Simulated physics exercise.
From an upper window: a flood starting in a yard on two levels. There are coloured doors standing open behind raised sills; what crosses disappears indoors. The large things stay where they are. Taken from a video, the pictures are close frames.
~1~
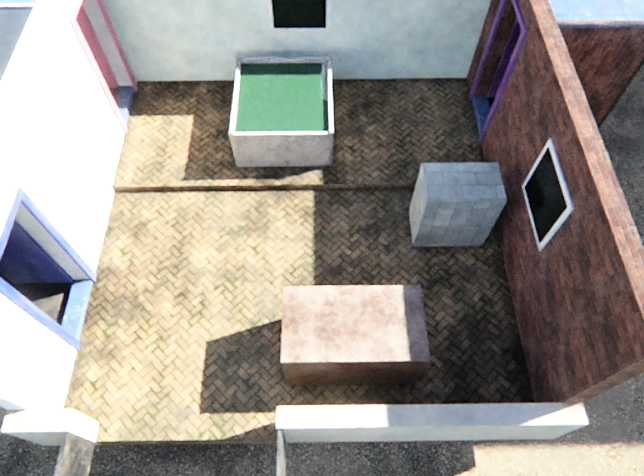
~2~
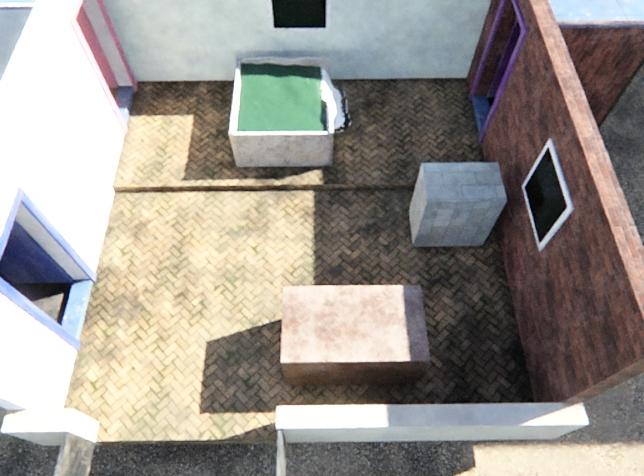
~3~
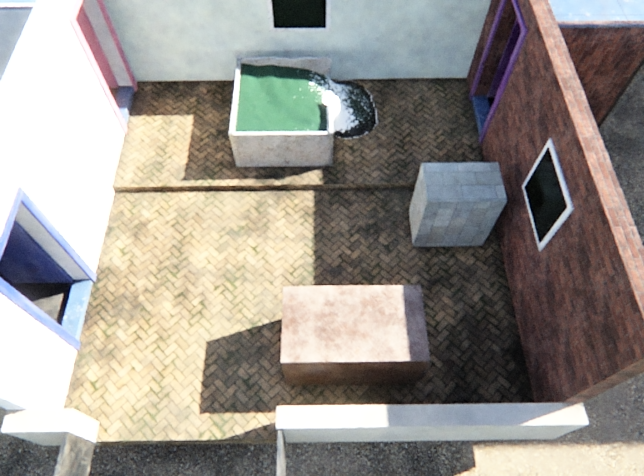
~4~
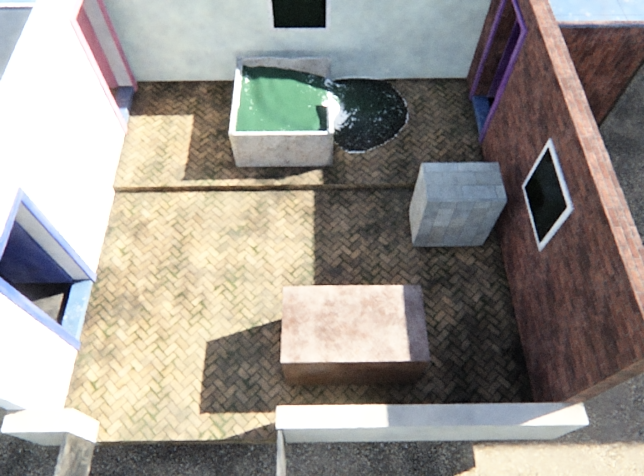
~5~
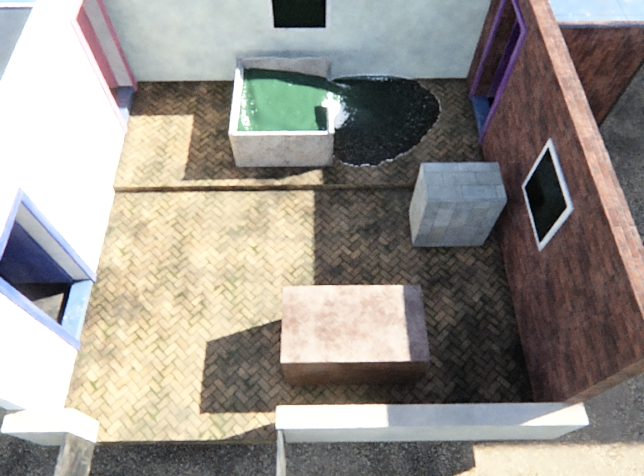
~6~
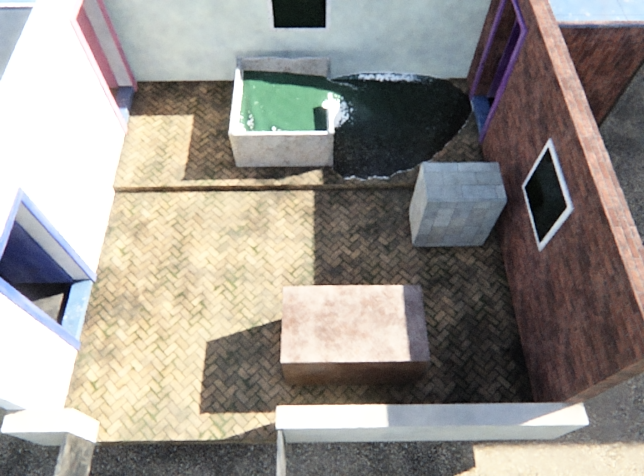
In a walled yard with a herringbone brick floor, green water sat still in a pale tank, then poured out through its right side and spread into a wide, dark pool across the upper level.
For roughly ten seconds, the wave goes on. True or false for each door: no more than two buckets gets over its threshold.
The blue door - true; the purple door - false; the pink door - true.
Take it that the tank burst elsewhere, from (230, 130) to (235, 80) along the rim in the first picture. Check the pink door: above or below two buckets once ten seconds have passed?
Well, the pink door simply overshoots.
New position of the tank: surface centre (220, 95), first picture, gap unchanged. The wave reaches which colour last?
Bringing up the rear is the blue-painted one.
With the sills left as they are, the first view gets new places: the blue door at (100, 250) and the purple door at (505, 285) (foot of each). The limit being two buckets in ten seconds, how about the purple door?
Purple door falls short.
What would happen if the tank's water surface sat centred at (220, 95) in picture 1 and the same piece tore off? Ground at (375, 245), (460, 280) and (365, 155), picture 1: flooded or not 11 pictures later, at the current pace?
As listed: No water, not flooded, wet.
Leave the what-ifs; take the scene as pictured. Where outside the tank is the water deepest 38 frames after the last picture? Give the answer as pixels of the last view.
I'd point to about (463, 203).
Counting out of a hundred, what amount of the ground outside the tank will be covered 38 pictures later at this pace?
It comes to 70 per cent.
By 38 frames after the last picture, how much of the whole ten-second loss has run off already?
Estimated share: Close to 75 %.
A moment on, water covers 15 % of the floor; the blue door not reached, the purple door over two buckets in, the pink door not reached.
Next, water covers 20 % of the floor; the blue door not reached, the purple door far over two buckets in, the pink door not reached.
Then, water covers 30 % of the floor; the blue door not reached, the purple door far over two buckets in, the pink door not reached.
Later, water covers 70 % of the floor; the blue door not reached, the purple door far over two buckets in, the pink door wet at the sill, nothing in.
In the end, water covers 80 % of the floor; the blue door wet at the sill, nothing in, the purple door far over two buckets in, the pink door wet at the sill, nothing in.
